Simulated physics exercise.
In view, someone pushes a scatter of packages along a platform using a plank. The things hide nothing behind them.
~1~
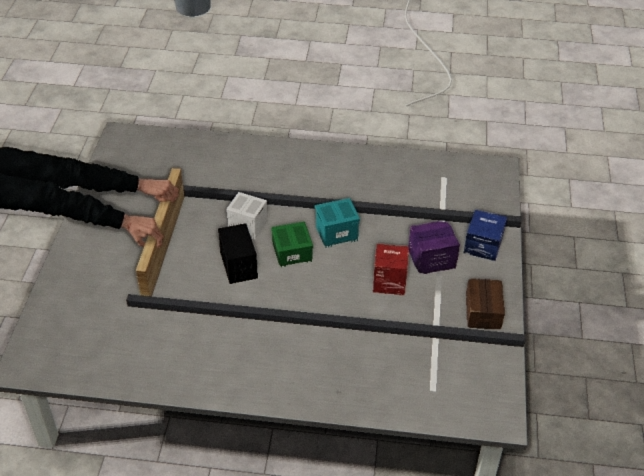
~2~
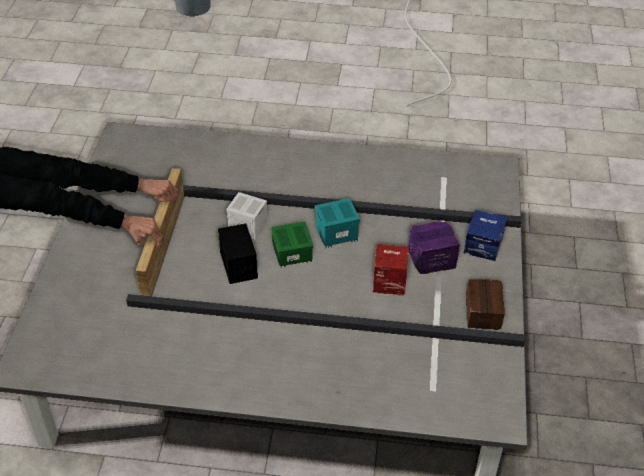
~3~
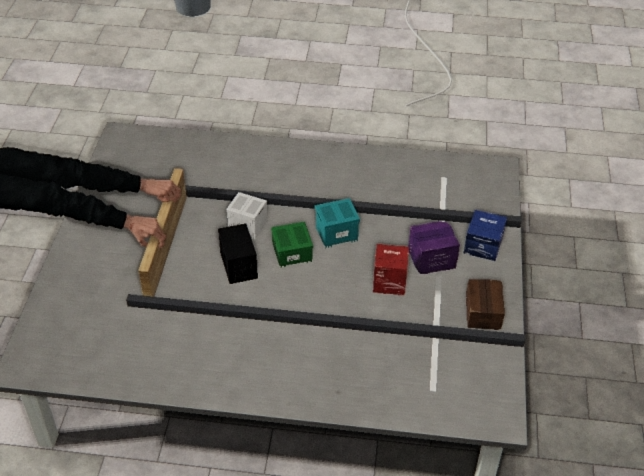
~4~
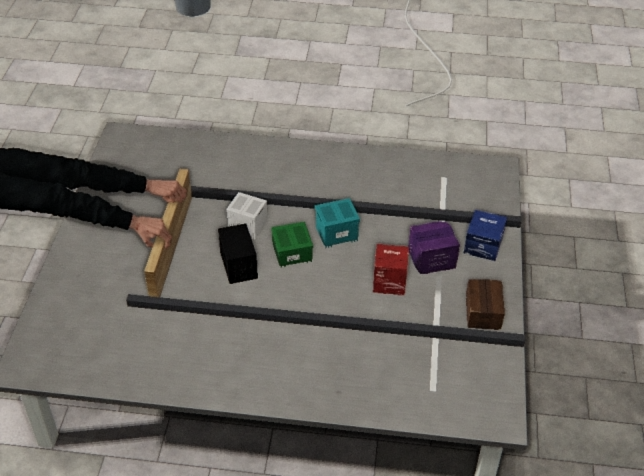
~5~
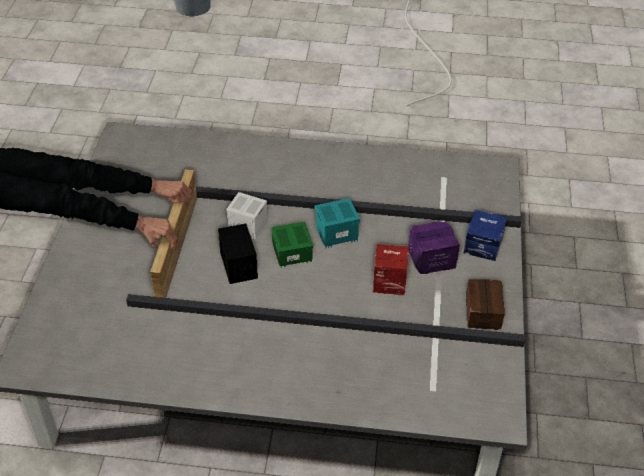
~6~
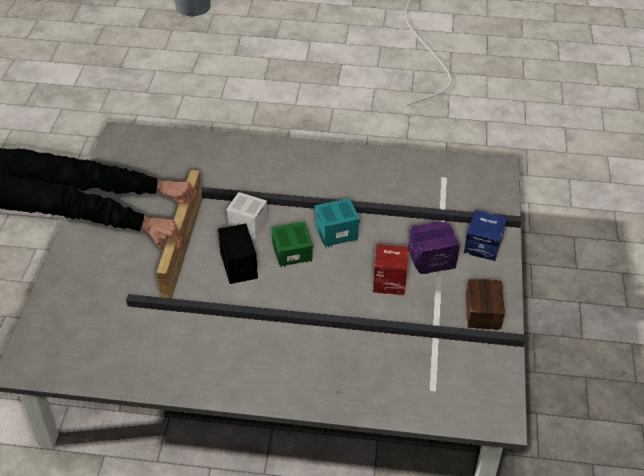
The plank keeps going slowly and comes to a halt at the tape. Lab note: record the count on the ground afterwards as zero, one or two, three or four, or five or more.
Count on ground: One or two.
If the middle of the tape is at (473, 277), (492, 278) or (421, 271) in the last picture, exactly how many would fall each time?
Result per try: 4; 6; 1.
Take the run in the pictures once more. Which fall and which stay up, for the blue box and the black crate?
Final state - blue box: Fallen off, black crate: Still there.
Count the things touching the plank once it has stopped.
It is in contact with 2.
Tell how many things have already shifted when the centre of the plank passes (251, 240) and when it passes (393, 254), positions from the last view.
By then 3, and later 7.
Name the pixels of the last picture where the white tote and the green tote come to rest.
Answer: First (457, 231), after that (477, 260).
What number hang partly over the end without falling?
Result: 2.
Early on, none off yet; brown parcel at rest near (485, 304); blue box at rest near (485, 235); purple parcel at rest near (433, 247).
Finally, the number that fall off is one or two; lost, blue box.
